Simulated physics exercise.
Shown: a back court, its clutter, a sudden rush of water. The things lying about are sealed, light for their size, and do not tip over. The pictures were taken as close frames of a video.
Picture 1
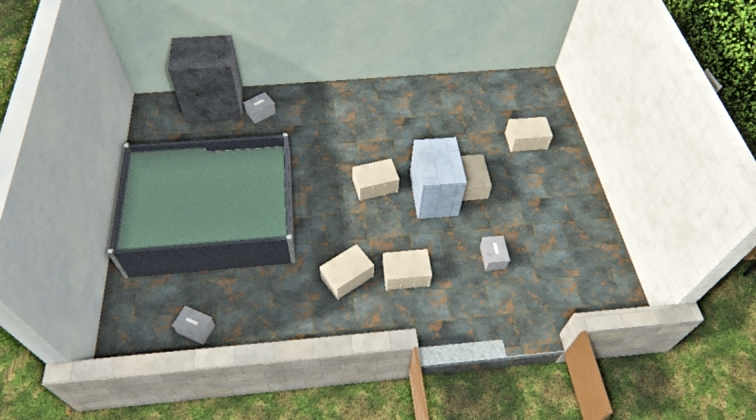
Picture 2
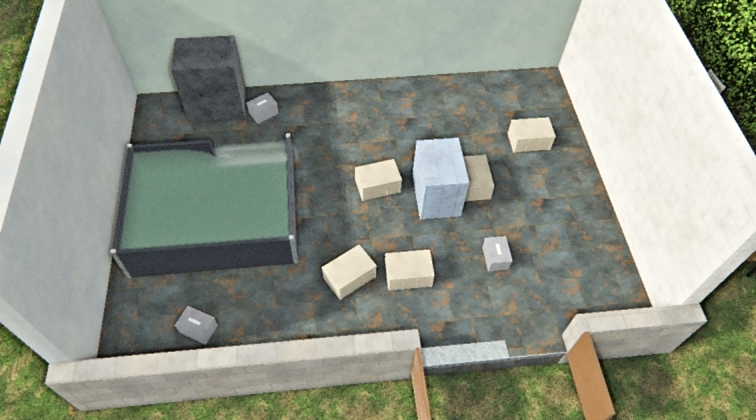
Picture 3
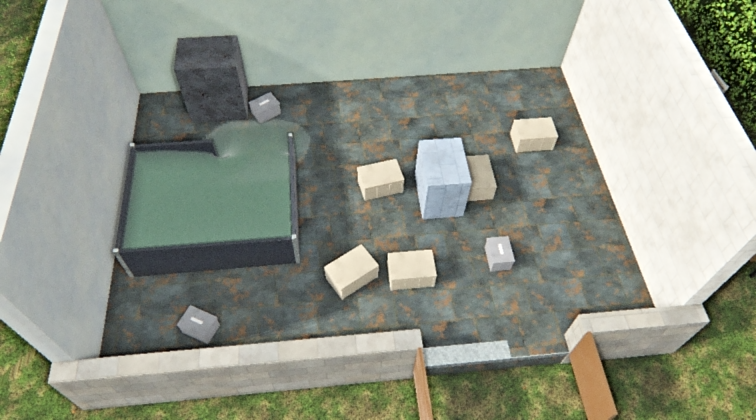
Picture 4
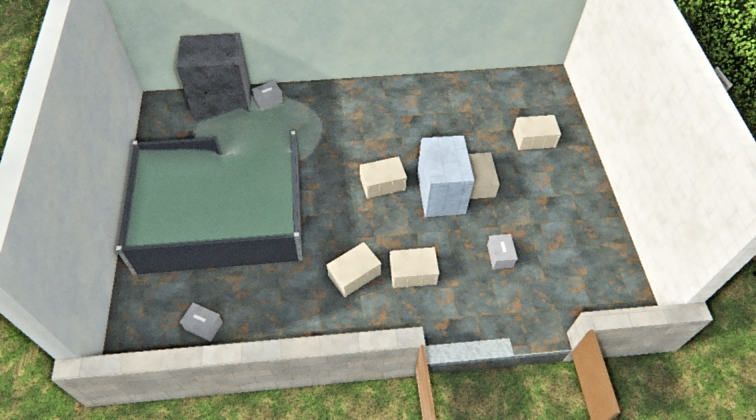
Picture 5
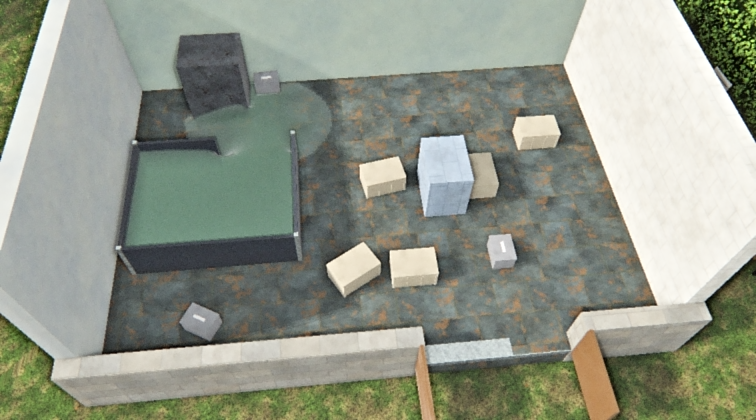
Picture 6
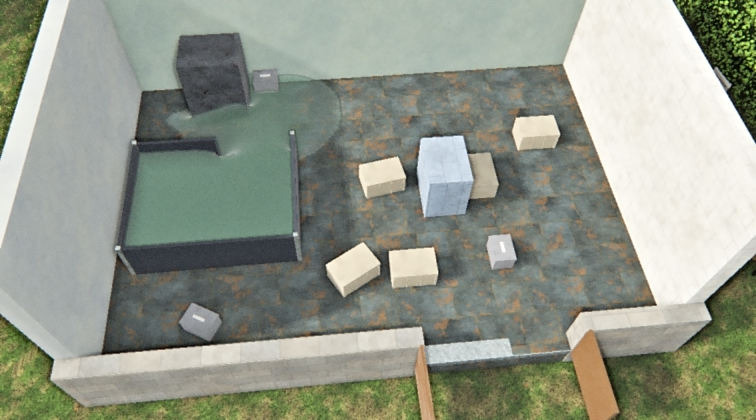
Walled back court with scattered blocks, water pouring from a dark tank's back corner, spreading and nudging a small grey tote backward.
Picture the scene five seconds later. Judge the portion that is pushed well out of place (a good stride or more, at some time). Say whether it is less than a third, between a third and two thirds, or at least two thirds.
The result is a share beneath one third.
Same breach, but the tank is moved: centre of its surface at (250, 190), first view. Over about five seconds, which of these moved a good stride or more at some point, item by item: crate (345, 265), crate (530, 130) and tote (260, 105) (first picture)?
First never went far, then displaced far, then displaced far.
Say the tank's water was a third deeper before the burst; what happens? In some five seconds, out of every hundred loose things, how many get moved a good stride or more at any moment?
Close to 20 % of the lot.
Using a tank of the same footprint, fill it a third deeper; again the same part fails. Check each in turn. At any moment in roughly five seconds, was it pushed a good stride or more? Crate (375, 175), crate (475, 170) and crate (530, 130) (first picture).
Object 1: Didn't cover it. Object 2: Didn't cover it. Object 3: Covered it.
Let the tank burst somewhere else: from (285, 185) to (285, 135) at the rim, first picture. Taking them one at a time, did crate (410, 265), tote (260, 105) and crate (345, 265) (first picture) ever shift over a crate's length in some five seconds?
As listed: Shifted that much, no, short of that.
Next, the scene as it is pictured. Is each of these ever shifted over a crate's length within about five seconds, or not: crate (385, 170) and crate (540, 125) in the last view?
Displacement check, in sequence - not enough, reached it.
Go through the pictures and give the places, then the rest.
A tote at (259, 103), on the bottom; a tote at (192, 322) rests on the ground; 0 of 8 have shifted, in the first picture.
A tote at (262, 103) rests on the ground; a tote at (195, 322), on the bottom; 0 of 8 have shifted, in the second picture.
A tote at (264, 103), on the bottom; a tote at (197, 321) rests on the ground; 0 of 8 have shifted, in the third picture.
A tote at (267, 90) rests on the ground, close to its start; a tote at (200, 318), on the bottom; 1 of 8 have shifted, in the fourth picture.
A tote at (266, 78), on the bottom, a stride from its start; a tote at (199, 318) rests on the ground; 1 of 8 have shifted, in the fifth picture.
A tote at (265, 76) floats, a stride from its start; a tote at (199, 318) rests on the ground; 1 of 8 have shifted, in the sixth picture.
A moment on, 1 of 8 are well off their spots; 1 afloat.
Next, 0 of 8 are well off their spots; 1 afloat.
Later, 1 of 8 are well off their spots; 1 afloat.
In the end, 2 of 8 are well off their spots, and 2 have been at some point; 2 afloat.
